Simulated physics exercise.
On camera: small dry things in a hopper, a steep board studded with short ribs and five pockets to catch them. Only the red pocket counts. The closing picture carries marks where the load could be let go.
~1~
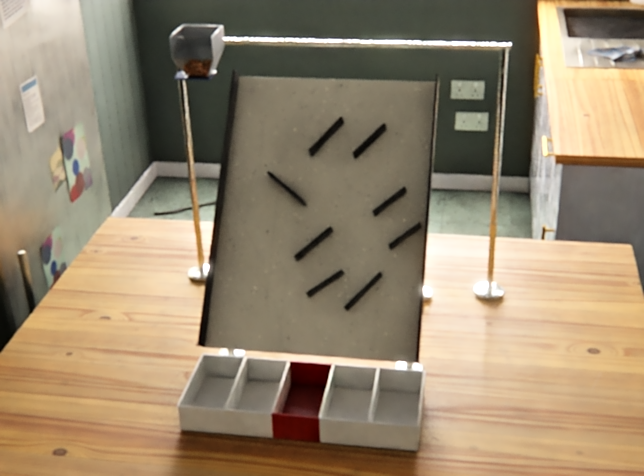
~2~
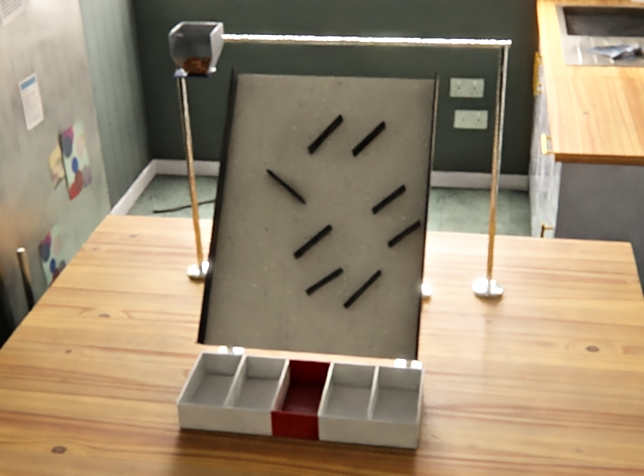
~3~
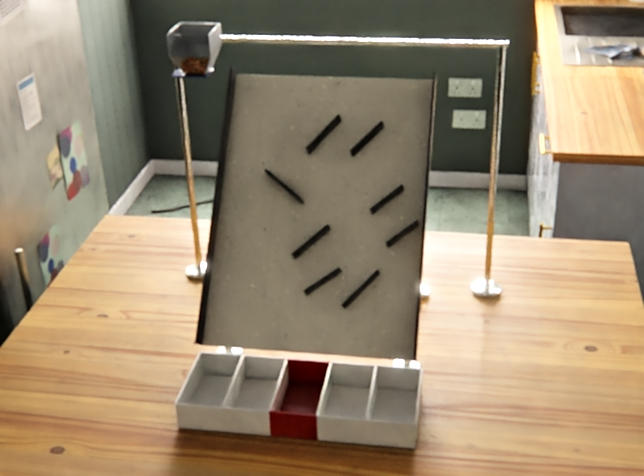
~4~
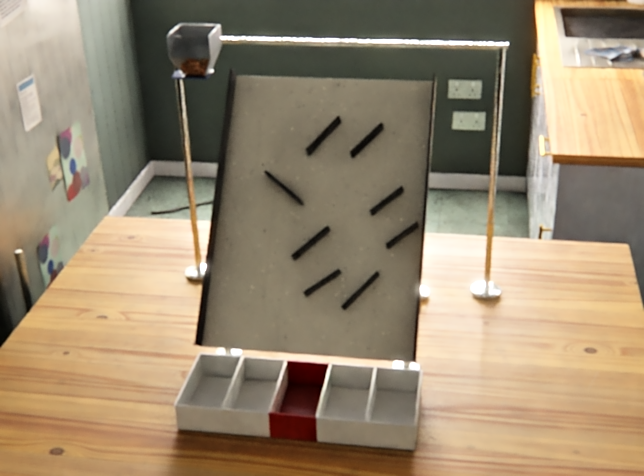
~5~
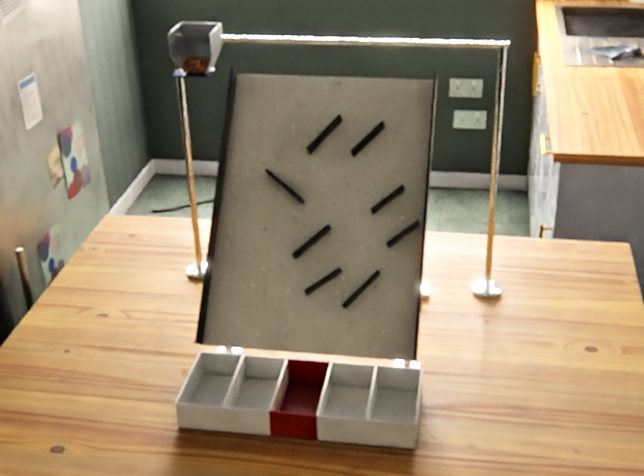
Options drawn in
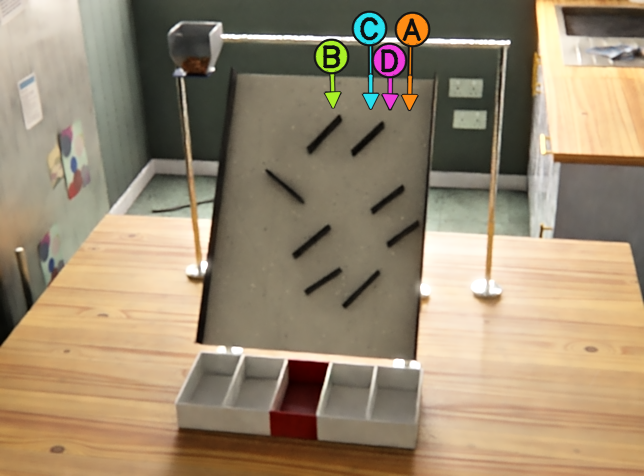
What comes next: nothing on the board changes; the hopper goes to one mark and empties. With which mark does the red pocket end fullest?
A.
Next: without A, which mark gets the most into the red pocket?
Here it is mark D.
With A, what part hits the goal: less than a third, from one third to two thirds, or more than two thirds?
Mark A gives from one third to two thirds.
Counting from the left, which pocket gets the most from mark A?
The third.
On the marked copy, mark A meets the board at (409, 104); mark B meets the board at (333, 102); mark C meets the board at (370, 103); mark D meets the board at (390, 103).
With A, close to half in the red pocket, close to a third in other pockets, a small share held on the board.
With B, only a few in the red pocket, all but a few in other pockets.
With C, a small share in the red pocket, all but a few in other pockets.
With D, close to a third in the red pocket, close to half in other pockets, a small share held on the board, a small share outside the box.
